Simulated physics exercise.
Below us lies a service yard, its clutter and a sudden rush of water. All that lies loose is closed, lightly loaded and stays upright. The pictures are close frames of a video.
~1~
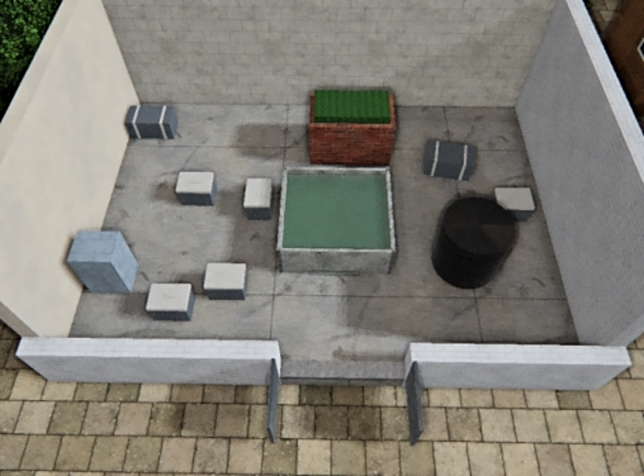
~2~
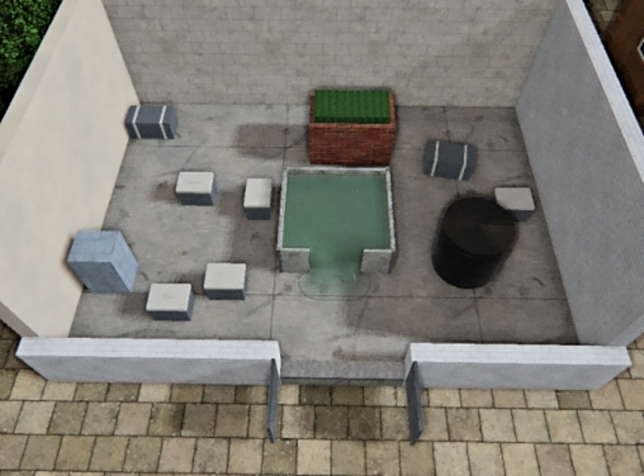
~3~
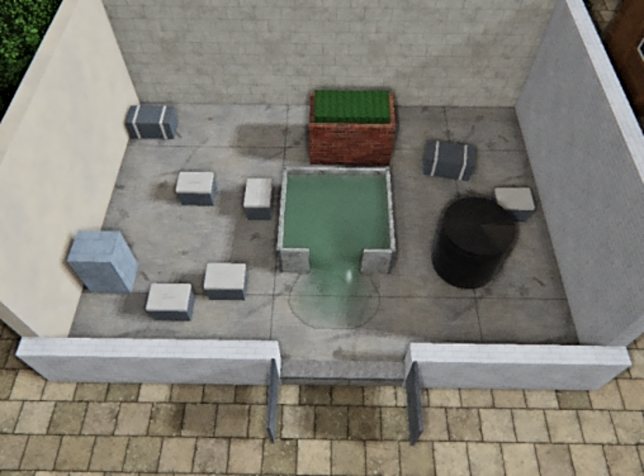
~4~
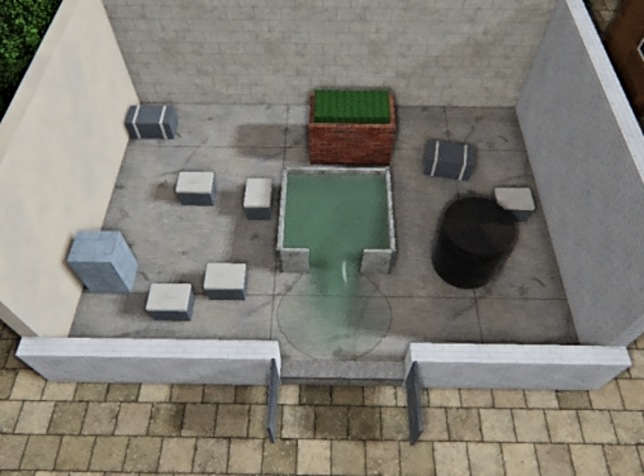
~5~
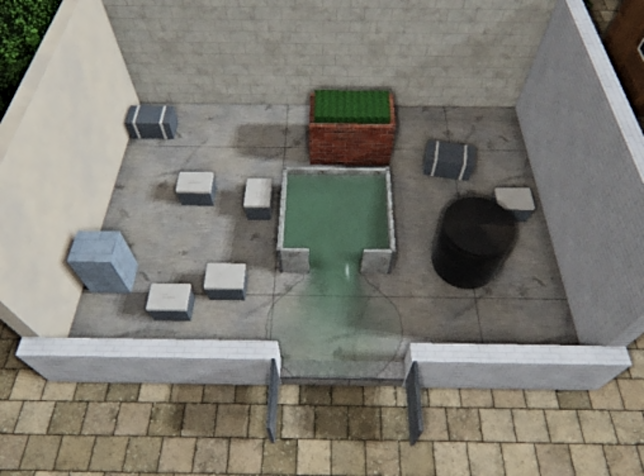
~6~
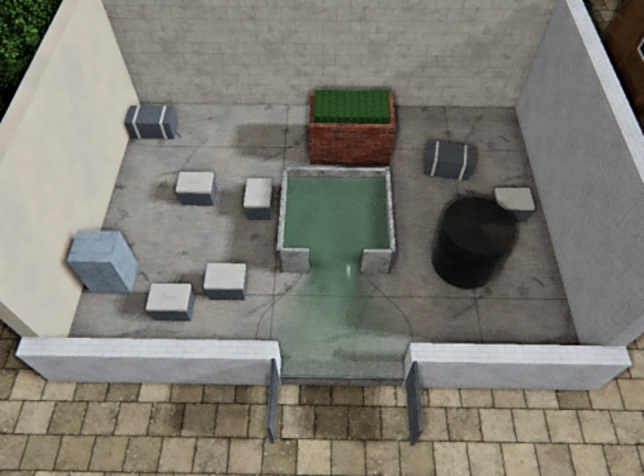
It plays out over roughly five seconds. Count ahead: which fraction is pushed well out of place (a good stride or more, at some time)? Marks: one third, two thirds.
Share: Under a third.
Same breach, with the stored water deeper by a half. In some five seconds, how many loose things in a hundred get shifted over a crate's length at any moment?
Roughly 0 per cent.
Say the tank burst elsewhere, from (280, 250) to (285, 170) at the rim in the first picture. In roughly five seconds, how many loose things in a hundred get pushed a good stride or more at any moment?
Roughly 70 per cent.
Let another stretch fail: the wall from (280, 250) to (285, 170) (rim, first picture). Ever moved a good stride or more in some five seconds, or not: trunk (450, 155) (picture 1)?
Verdict: Under that.
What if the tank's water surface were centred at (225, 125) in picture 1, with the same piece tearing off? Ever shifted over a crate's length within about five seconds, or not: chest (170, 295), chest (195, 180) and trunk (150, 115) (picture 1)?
One after the other: Yes, that far or more, short of that.
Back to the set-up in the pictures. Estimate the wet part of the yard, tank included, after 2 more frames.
Near 15 in a hundred.
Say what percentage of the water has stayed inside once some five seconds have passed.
Roughly 52 per cent.
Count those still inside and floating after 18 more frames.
It comes to 0.
A moment on, 0 of 7 are well off their spots; 0 afloat.
Next, 0 of 7 are well off their spots; 0 afloat.
Later, 0 of 7 are well off their spots; 0 afloat.
In the end, 0 of 7 are well off their spots, and 0 have been at some point; 0 afloat.
